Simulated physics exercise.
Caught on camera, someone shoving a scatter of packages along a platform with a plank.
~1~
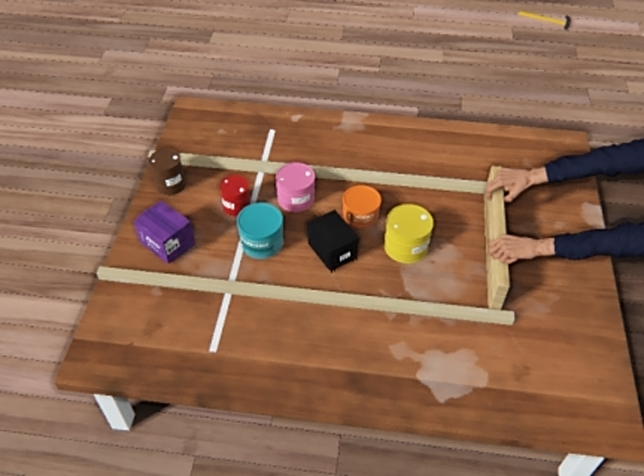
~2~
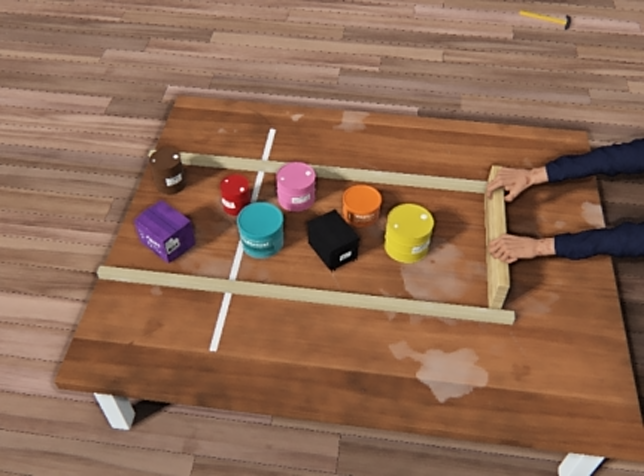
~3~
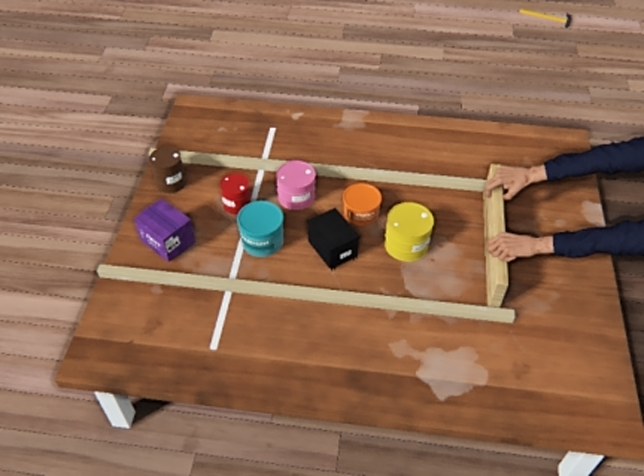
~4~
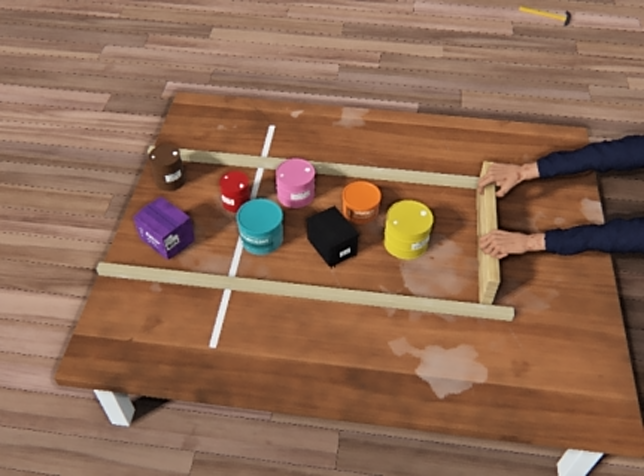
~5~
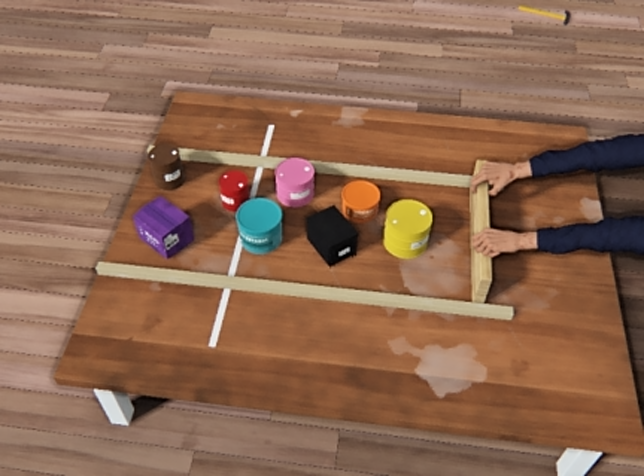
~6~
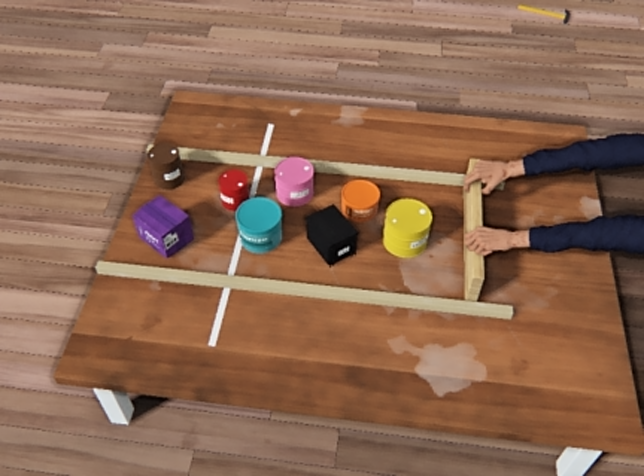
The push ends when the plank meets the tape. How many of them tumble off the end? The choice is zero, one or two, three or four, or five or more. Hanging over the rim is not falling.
As it turns out, the number that fall off is zero.
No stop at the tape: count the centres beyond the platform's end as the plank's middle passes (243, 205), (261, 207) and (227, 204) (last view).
In that order 0, 0 and 0.
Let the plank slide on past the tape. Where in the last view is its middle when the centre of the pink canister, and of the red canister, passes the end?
Near (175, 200) and (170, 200).
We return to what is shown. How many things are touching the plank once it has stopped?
In contact: 3.
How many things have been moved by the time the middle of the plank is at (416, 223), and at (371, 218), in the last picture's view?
By then 1, and 3.
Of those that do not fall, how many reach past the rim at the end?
That would be 0.
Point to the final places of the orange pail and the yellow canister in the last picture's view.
Near (235, 184) and (222, 209).
Soon after, none off yet; brown canister at rest near (166, 167); purple parcel at rest near (164, 227); red canister at rest near (234, 190).
At rest, the number that fall off is zero.
